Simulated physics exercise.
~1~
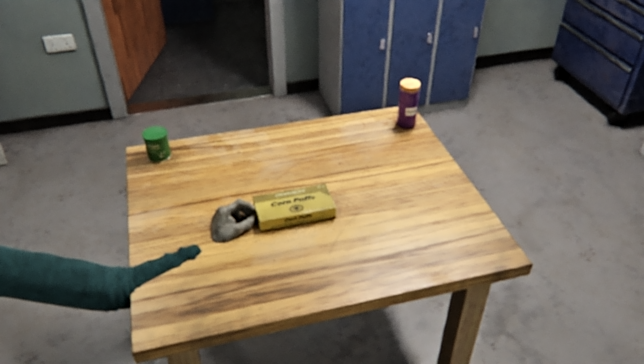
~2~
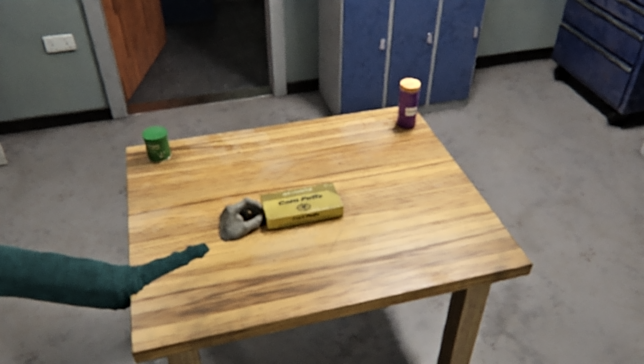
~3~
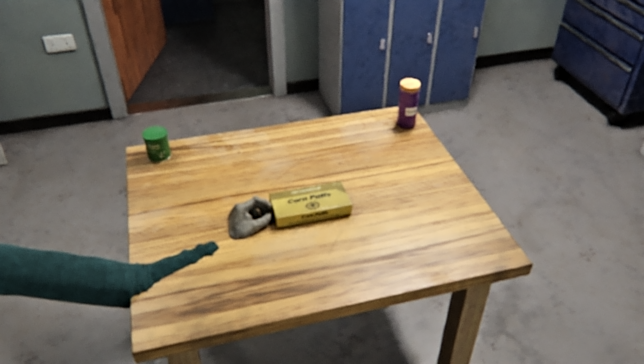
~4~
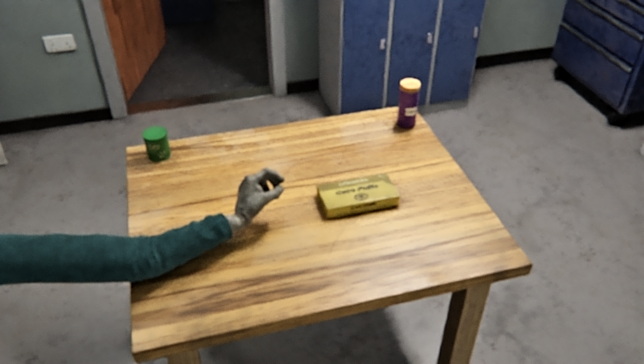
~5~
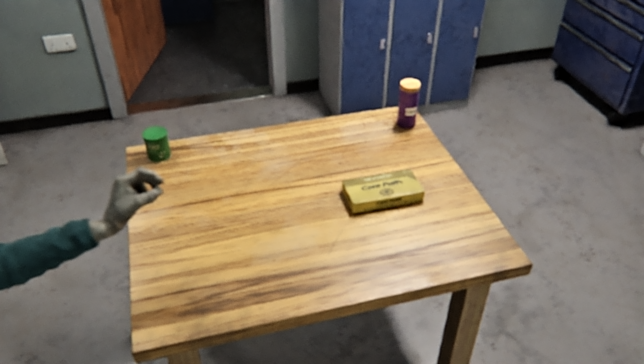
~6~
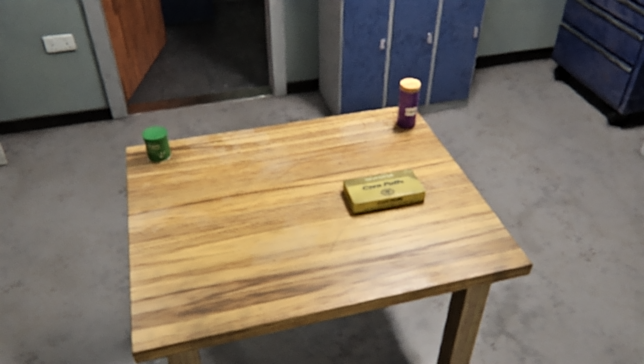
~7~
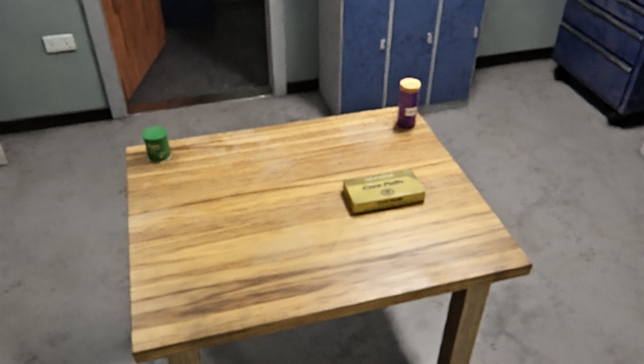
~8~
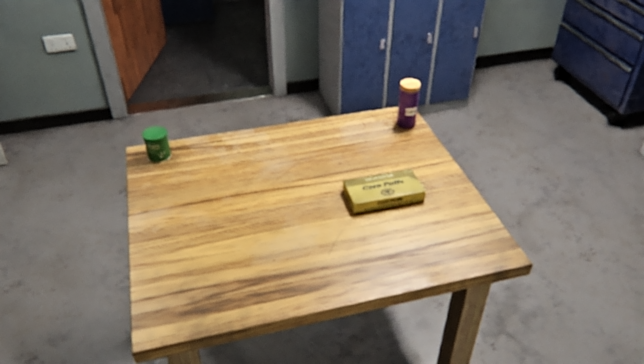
On a wooden table with a green tin and a purple jar near its far corners, a gloved hand pushed a yellow packet to the right, let go and drew back out of view, and the packet slid a little farther and came to rest still on the table.
